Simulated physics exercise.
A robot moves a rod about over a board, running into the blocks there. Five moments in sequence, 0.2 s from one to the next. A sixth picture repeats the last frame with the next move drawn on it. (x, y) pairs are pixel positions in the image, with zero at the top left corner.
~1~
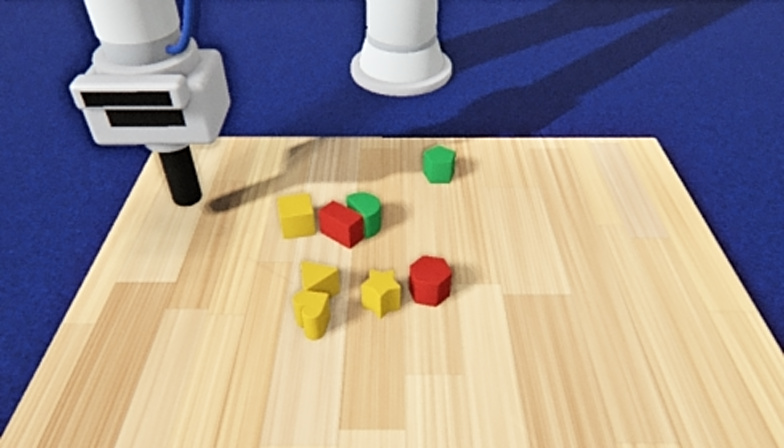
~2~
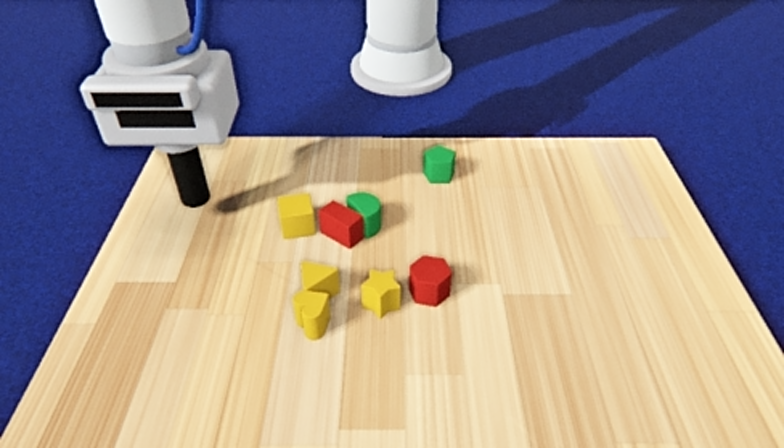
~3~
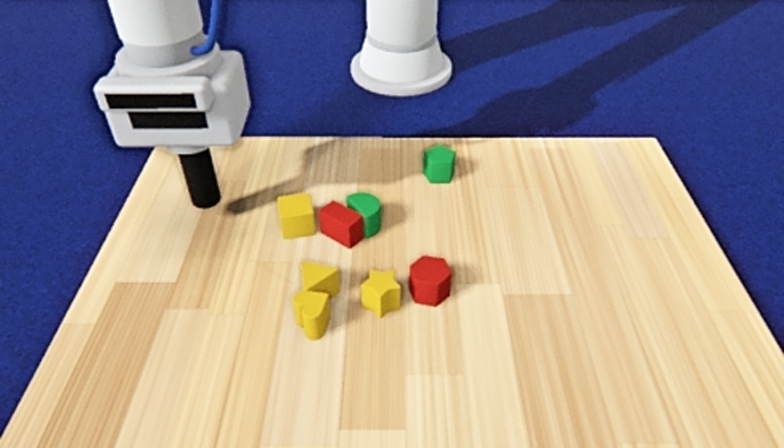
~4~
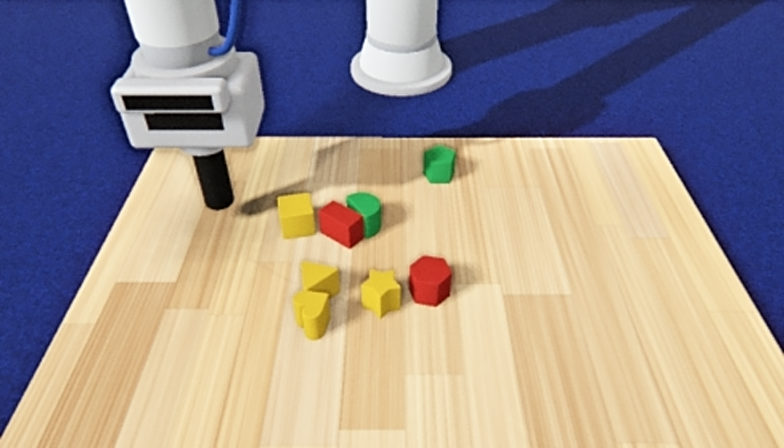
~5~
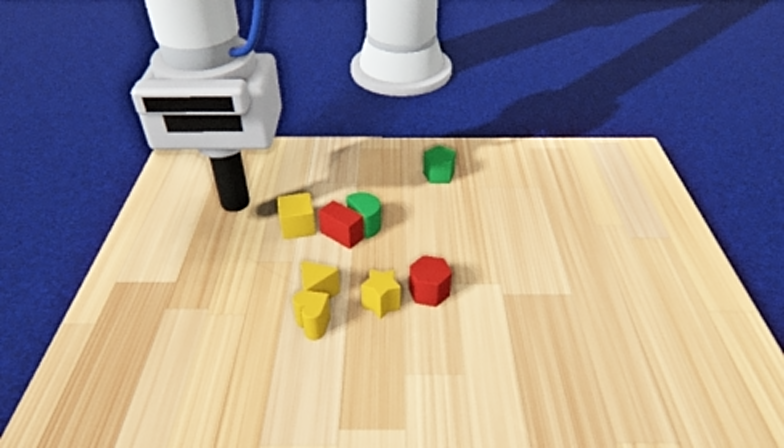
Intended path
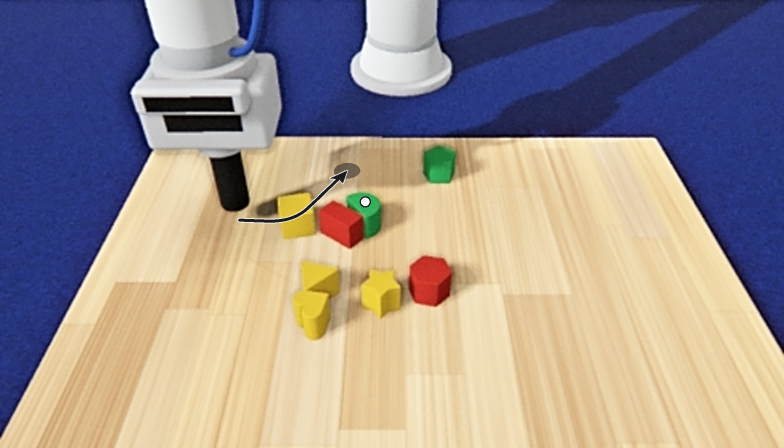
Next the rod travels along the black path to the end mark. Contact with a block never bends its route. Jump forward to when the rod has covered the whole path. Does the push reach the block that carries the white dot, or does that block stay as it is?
The block that carries the white dot keeps its place.
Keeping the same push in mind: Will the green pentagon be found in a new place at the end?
Answer: No.
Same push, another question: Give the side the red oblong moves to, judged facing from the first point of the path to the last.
Measured against the direction from start to end, the red oblong shifts toward the right-hand side.
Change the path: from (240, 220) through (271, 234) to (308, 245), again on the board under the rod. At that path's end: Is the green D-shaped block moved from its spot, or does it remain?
At the end, its place is different.
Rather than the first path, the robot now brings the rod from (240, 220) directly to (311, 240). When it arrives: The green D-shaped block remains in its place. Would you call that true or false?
That claim is false.
The drawn path runs from (240, 220) by way of (289, 219) and (322, 195) to (347, 171); the dot is on the green D-shaped block.
On the path given first. One third of the way, rod at (287, 203); yellow four-sided block at (311, 207), turned 40° clockwise; red oblong at (345, 216), turned 15° anticlockwise.
Two thirds of the way, rod at (321, 179); yellow four-sided block at (320, 204), turned 55° clockwise; red oblong at (350, 218).
At the end, rod at (346, 155); yellow four-sided block at (320, 204), turned 55° clockwise; red oblong at (350, 218); green D-shaped block not moved; green pentagon not moved.
